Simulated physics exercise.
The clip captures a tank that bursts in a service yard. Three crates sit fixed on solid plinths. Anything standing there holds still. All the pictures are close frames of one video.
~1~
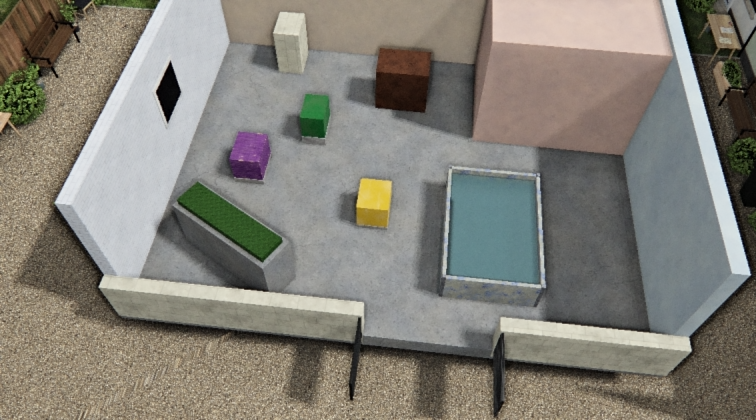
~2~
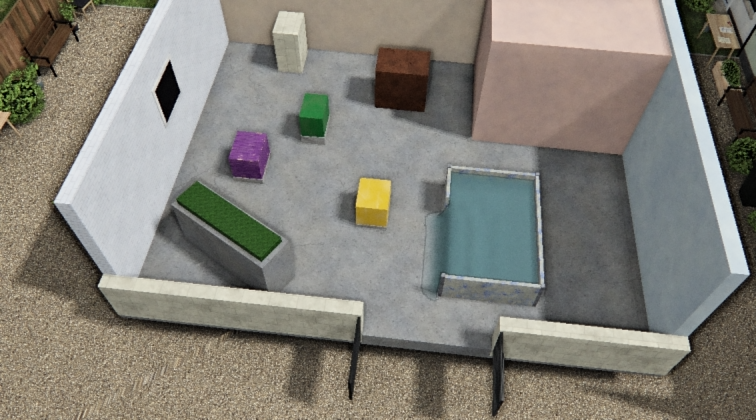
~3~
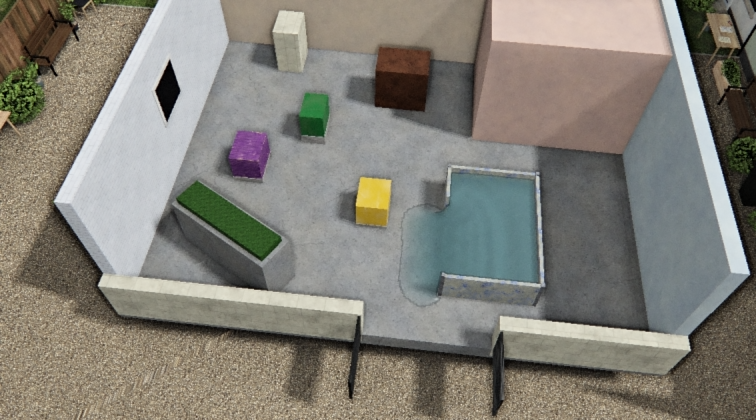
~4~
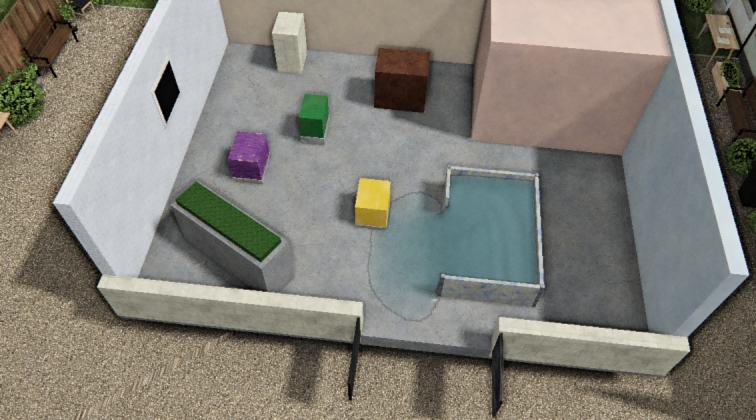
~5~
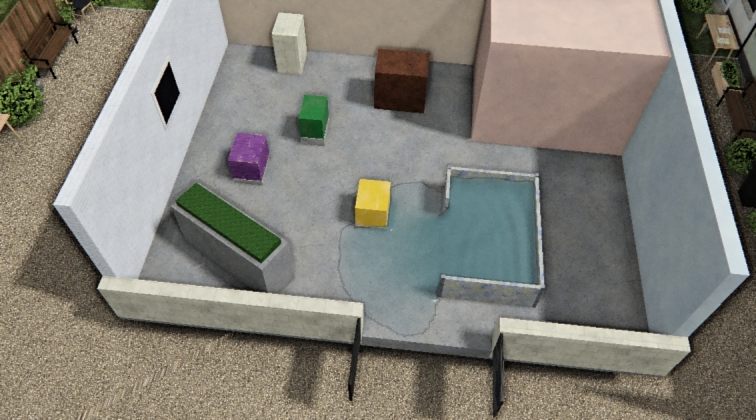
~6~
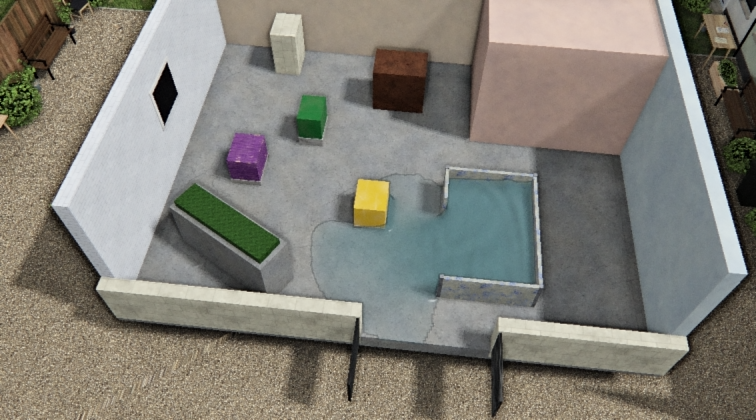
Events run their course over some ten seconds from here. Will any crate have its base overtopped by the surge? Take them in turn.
My prediction: The purple crate will be left wet. The yellow crate will be left wet. The green crate will be left dry.
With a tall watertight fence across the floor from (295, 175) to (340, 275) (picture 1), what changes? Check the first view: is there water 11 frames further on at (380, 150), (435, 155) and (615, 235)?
One by one: Soaked, soaked, spared.
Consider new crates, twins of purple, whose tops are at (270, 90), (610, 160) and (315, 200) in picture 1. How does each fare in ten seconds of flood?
Well, the first one is never reached, the second is never reached, and the third goes wet.
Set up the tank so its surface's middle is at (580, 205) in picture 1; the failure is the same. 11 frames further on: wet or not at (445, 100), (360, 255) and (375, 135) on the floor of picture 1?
Taking the three spots in order: Bare, swamped, swamped.
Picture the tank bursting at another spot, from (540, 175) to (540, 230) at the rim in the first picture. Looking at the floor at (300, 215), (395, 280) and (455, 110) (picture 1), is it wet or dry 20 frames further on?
In order: Spared, spared, spared.
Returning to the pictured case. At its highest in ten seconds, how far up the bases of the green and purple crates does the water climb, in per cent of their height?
Around 50 % and 160 %.
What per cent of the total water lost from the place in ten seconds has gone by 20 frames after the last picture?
Around 30 % of the total, roughly.
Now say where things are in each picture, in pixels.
In the first picture, still water in the water tank at (493, 225).
In the second picture, the front is at (432, 295), out from the gap at (445, 248).
In the third picture, water pours out at (445, 249) and has run to (415, 298).
In the fourth picture, water pours out at (444, 250) and has run to (391, 206).
In the fifth picture, water pours out at (444, 251) and has run to (347, 230).
In the sixth picture, water pours out at (443, 251) and has run to (320, 230).
A moment on, water covers 20 % of the floor; the purple crate not reached, the yellow crate water round its plinth, the green crate not reached.
Next, water covers 35 % of the floor; the purple crate water round its plinth, the yellow crate water round its plinth, the green crate water round its plinth.
Then, water covers 50 % of the floor; the purple crate water round its plinth, the yellow crate water round its plinth, the green crate water round its plinth.
Later, water covers 70 % of the floor; the purple crate water round its plinth, the yellow crate water round its plinth, the green crate water round its plinth.
In the end, water covers 85 % of the floor; the purple crate was topped, the yellow crate was topped, the green crate stayed above the water.
